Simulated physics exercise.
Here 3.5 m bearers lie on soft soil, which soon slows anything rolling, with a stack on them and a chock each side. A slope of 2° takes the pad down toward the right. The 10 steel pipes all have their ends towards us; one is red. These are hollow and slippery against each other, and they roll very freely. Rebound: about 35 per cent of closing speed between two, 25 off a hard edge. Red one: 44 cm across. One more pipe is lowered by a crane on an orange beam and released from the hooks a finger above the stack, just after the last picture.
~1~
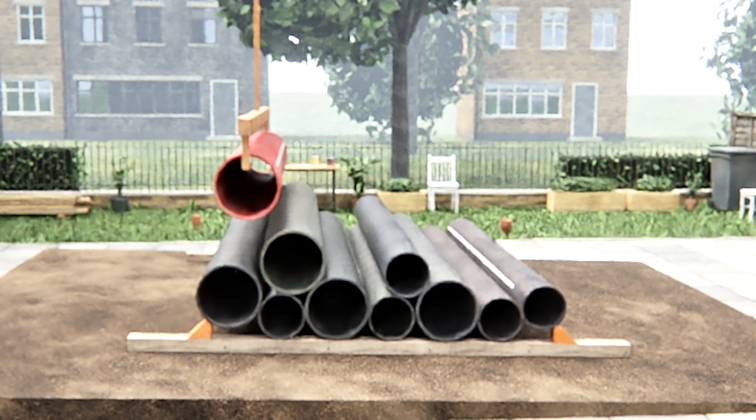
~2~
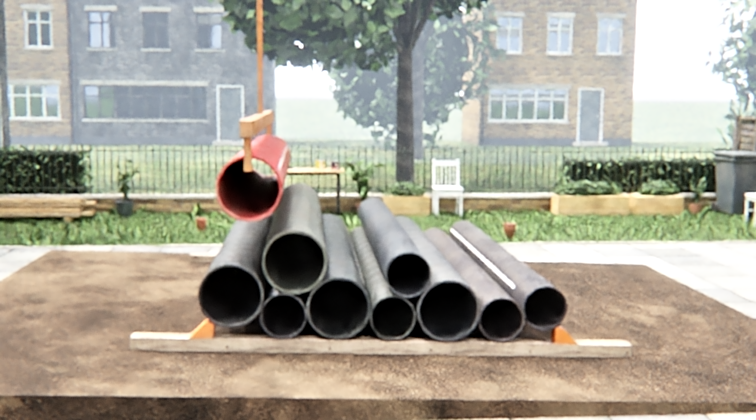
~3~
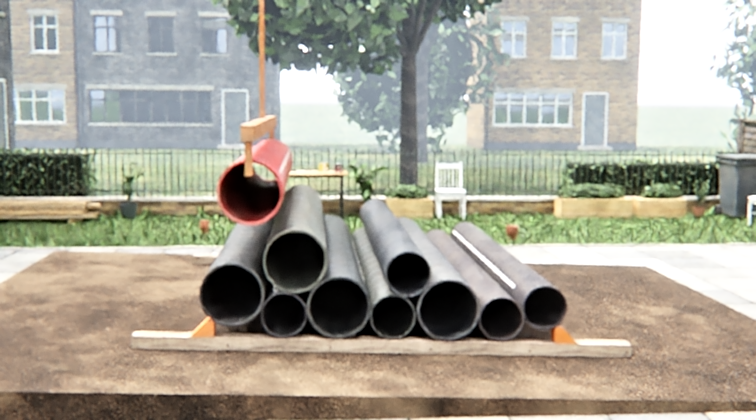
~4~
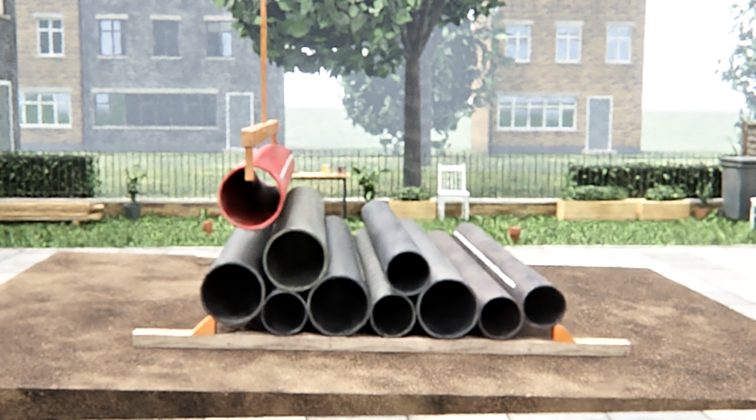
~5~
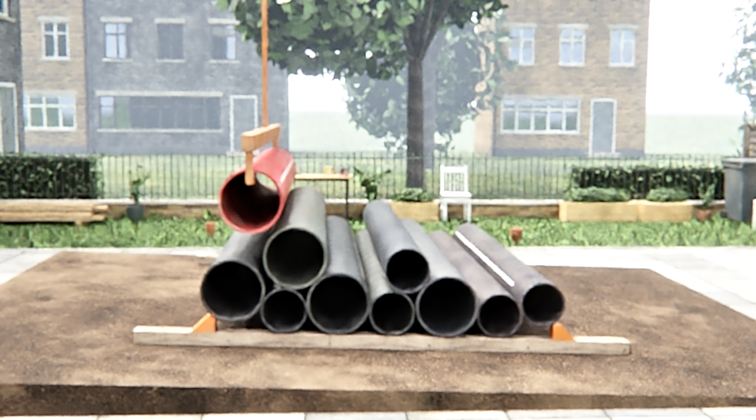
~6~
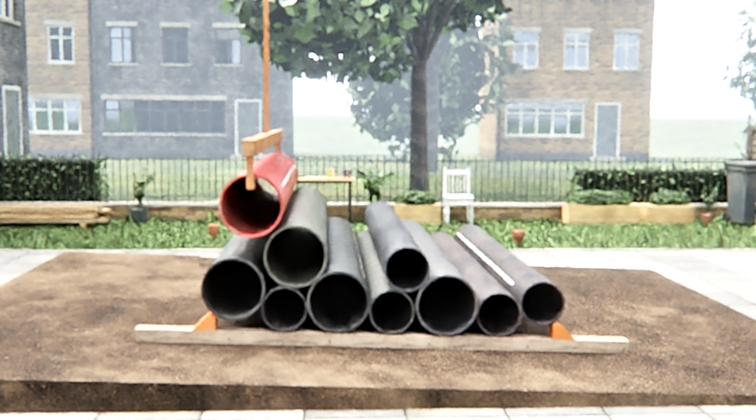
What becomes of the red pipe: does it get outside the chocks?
I expect it will leave the stack.
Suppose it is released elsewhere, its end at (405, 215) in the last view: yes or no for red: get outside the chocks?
Then red would not do so.
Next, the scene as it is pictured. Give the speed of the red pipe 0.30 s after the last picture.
Close to 0.3 m/s at that moment.
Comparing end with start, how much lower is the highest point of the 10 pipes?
It sits roughly 50 cm lower at the end.
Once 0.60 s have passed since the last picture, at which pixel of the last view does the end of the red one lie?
(220, 228), more or less.
Then, 0.30 s past the sixth picture, red is up on others, 15 cm inside the left chock, rolling left; 0 of 10 are outside the chocks.
Then, 0.60 s past the sixth picture, red is up on others, 5 cm inside the left chock, rolling left; 0 of 10 are outside the chocks.
Then, 0.90 s past the sixth picture, red is beyond the left chock, rolling left; 1 of 10 is outside the chocks.
Finally (3.10 s after the last picture), red is beyond the left chock; 1 of 10 is outside the chocks.
